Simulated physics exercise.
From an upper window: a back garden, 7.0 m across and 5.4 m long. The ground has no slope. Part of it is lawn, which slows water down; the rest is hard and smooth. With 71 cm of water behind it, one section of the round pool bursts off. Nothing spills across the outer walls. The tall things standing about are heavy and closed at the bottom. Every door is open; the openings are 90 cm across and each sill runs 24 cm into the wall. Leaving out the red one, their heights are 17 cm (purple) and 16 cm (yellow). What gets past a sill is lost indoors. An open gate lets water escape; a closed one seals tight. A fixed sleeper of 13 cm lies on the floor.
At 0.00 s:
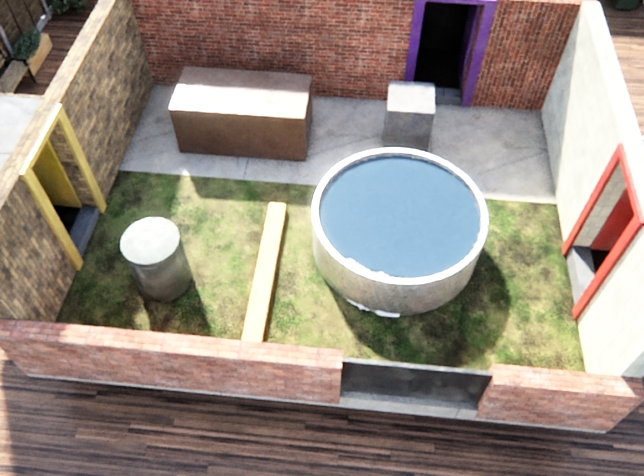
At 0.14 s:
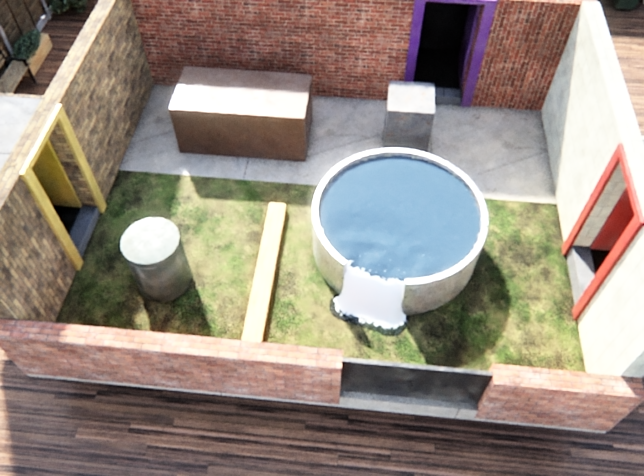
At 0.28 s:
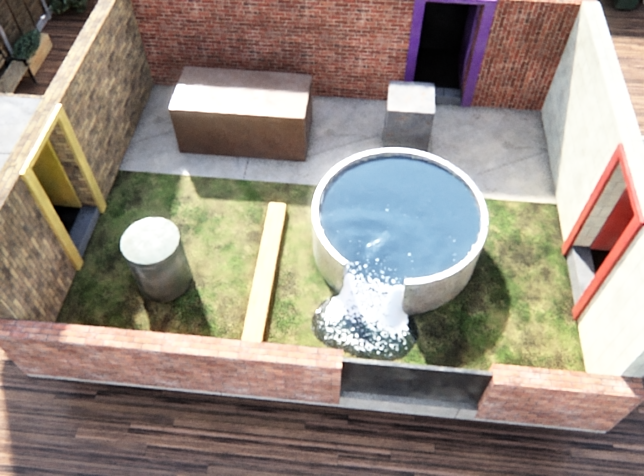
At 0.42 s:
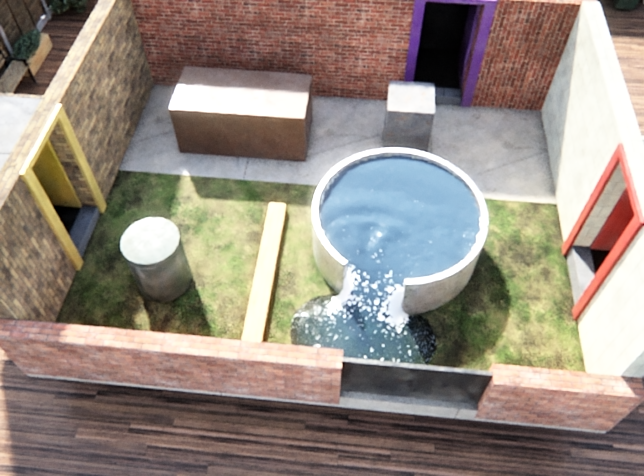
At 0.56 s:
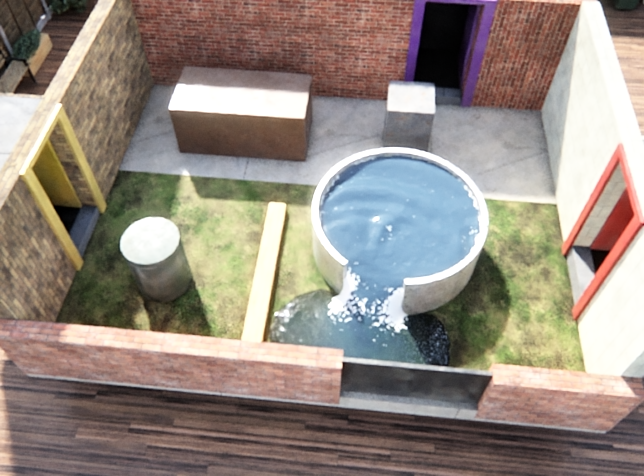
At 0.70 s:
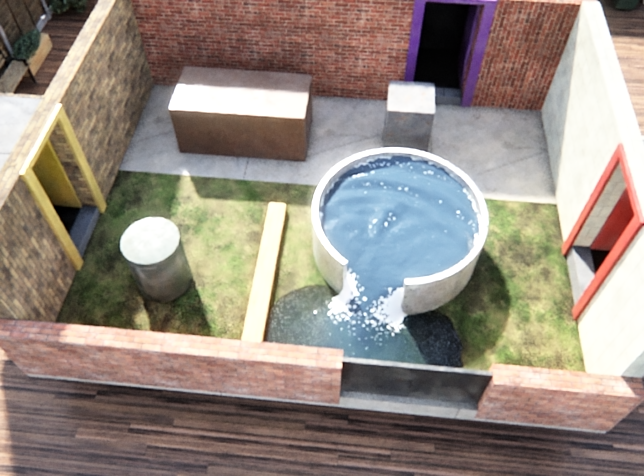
Water burst through the front of the round pool in the walled garden, splashing white onto the grass, then spread in a dark puddle toward the low brick wall and out to both sides.
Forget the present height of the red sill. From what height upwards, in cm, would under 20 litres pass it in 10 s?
At least 7 cm or so.
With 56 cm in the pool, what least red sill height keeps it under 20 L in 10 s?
Then roughly 5.5 cm.
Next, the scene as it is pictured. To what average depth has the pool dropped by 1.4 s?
Roughly 52 cm on average.
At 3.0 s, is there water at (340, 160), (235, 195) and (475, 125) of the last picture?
In that order: Not reached, still dry, not reached.
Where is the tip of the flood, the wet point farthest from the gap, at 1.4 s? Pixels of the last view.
Near (139, 359).
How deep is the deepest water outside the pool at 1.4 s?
Roughly 48 cm.
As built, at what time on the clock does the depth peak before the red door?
Near 3.2 s.
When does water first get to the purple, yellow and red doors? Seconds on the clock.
Arrival: Purple 6.0 s, yellow 3.0 s, red 2.4 s.
After 1.4 s water covers 15 % of the floor, deepest (48 cm) near (347, 379); it has not reached the red door.
After 3.0 s water covers 45 % of the floor, deepest (31 cm) near (362, 367); 10 cm at the red door, 0 litres in over its 27 cm sill.
After 10.0 s water covers 95 % of the floor, deepest (14 cm) near (290, 100); 8 cm at the red door, 0 litres in over its 27 cm sill.
At the red door as built, the water arrived by 2.5 s and peaked near 11 cm at 3.2 s.
Run again over the same 10 s with other heights there, 37 litres in over 6 cm, 11 litres over 8 cm. The limit of 20 litres is kept from about 7 cm up.
